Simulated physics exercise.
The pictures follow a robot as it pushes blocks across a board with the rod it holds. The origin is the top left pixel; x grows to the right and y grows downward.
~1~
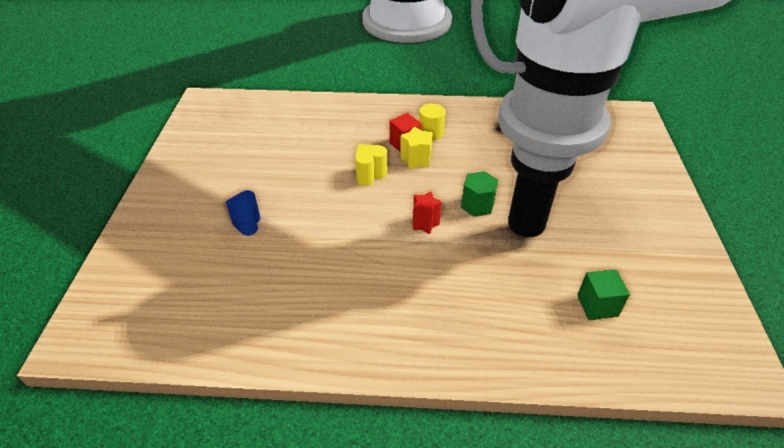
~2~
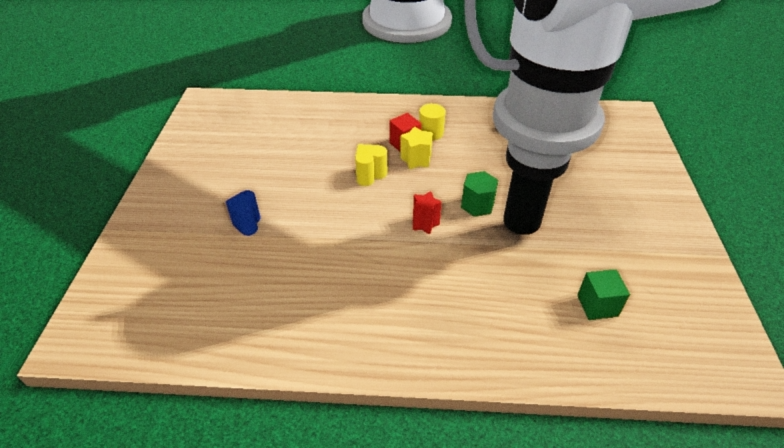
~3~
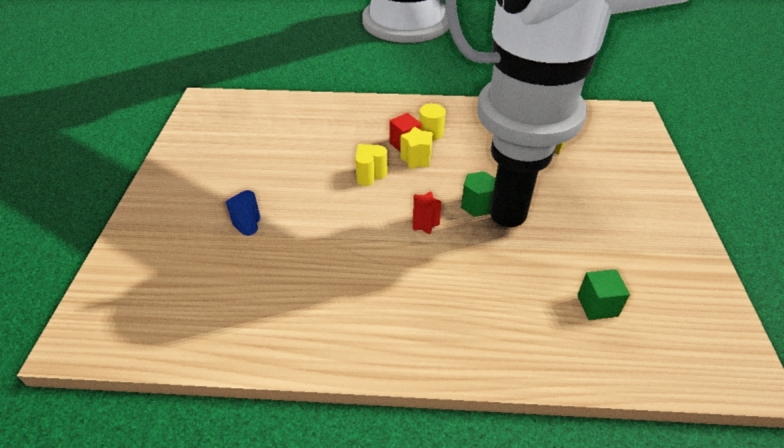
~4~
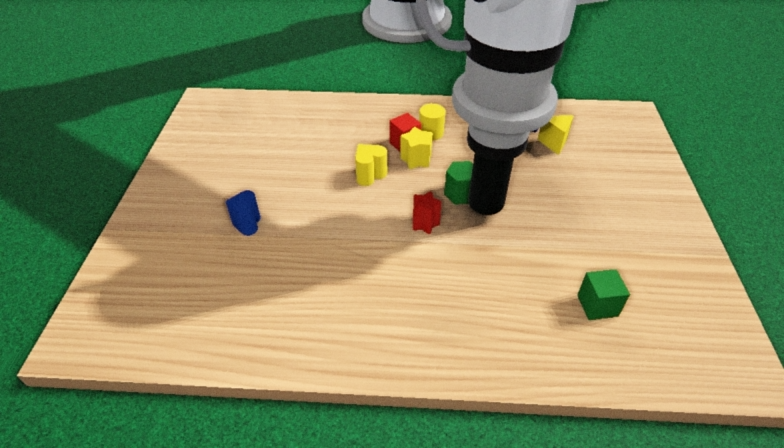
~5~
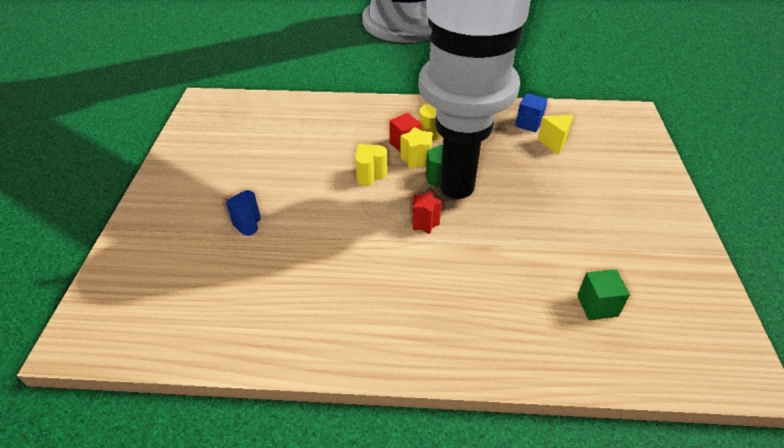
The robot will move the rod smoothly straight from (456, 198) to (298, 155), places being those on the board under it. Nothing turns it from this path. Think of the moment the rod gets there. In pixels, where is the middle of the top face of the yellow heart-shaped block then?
The middle of its upper face should be somewhere near (268, 128).
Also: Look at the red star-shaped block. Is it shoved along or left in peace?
It is left in place.
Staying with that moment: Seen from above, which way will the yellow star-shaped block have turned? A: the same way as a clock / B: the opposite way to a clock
B (the opposite way to a clock)
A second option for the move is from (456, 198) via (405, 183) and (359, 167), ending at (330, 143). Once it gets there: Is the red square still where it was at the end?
My answer is no.
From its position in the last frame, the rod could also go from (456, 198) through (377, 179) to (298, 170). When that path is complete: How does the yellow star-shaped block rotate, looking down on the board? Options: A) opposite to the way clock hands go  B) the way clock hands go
Choice A: Opposite to the way clock hands go.
What follows on the original path. One third of the way, rod (400, 174); red square (400, 118); yellow star-shaped block (418, 131), turned 25° anticlockwise; green six-sided block (433, 146), turned 55° clockwise.
Two thirds of the way, rod (345, 160); yellow heart-shaped block (317, 142), turned 35° anticlockwise; red square (400, 118); yellow star-shaped block (418, 131), turned 25° anticlockwise; green six-sided block (433, 146), turned 55° clockwise.
At the end, rod (296, 146); yellow heart-shaped block (268, 128), turned 40° anticlockwise; red square (400, 118); yellow star-shaped block (418, 131), turned 25° anticlockwise; red star-shaped block unmoved; green six-sided block (433, 146), turned 55° clockwise.
